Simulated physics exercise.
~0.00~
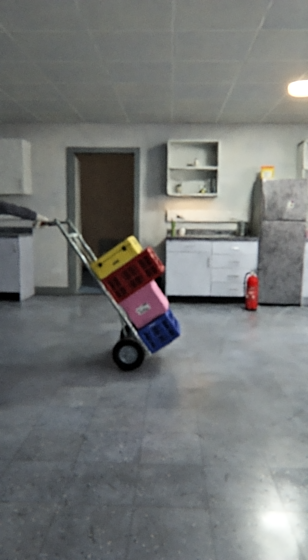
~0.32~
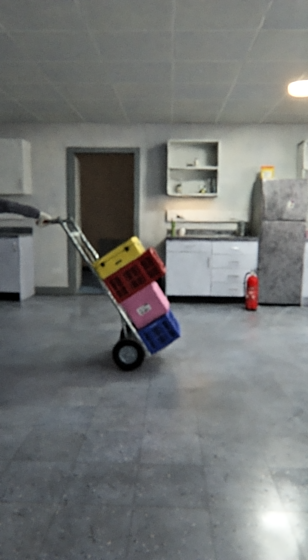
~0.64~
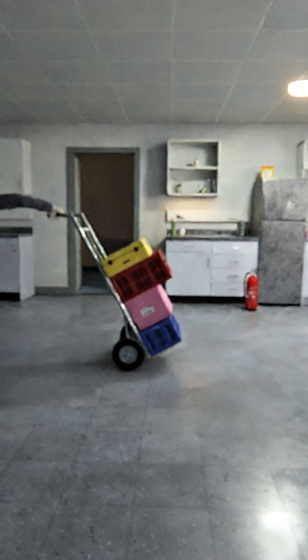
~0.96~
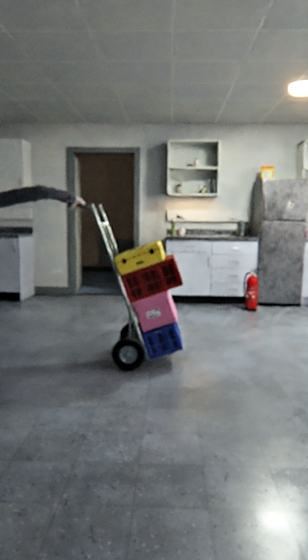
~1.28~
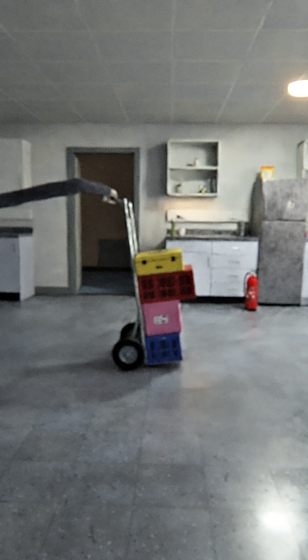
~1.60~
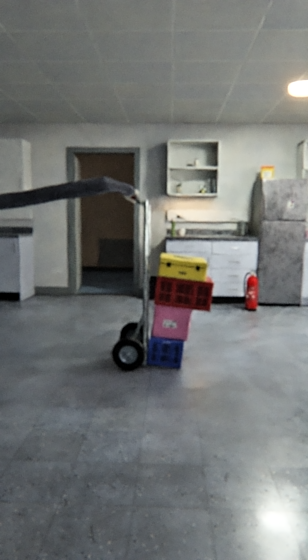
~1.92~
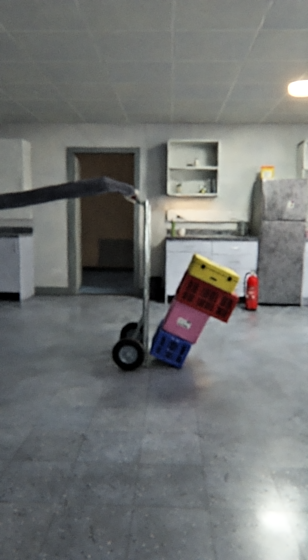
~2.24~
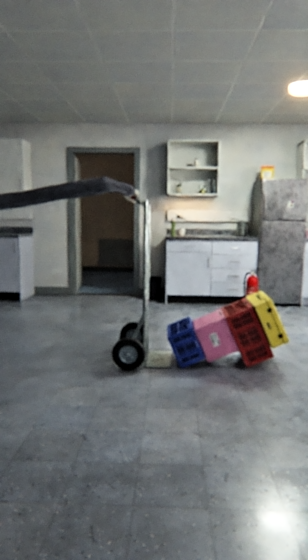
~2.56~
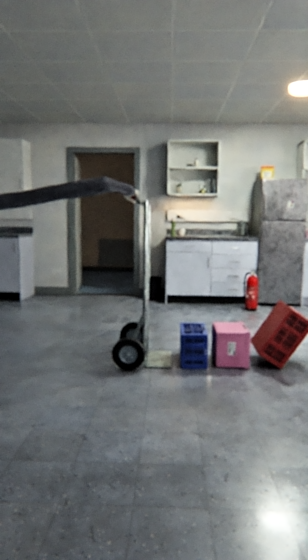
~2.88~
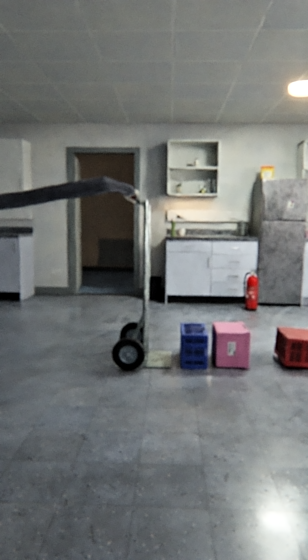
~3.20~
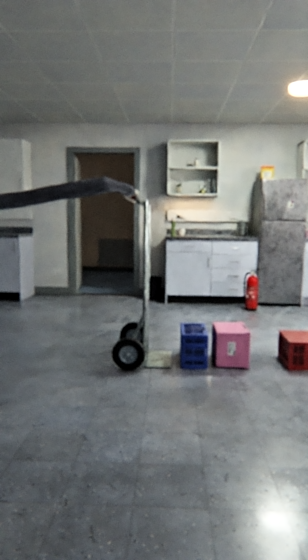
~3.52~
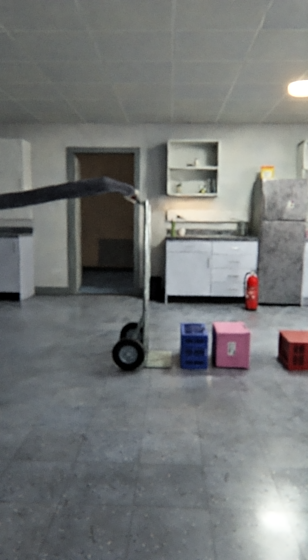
Hand truck swinging upright under an outstretched arm, its four stacked containers toppling right and ending strewn across the grey floor.
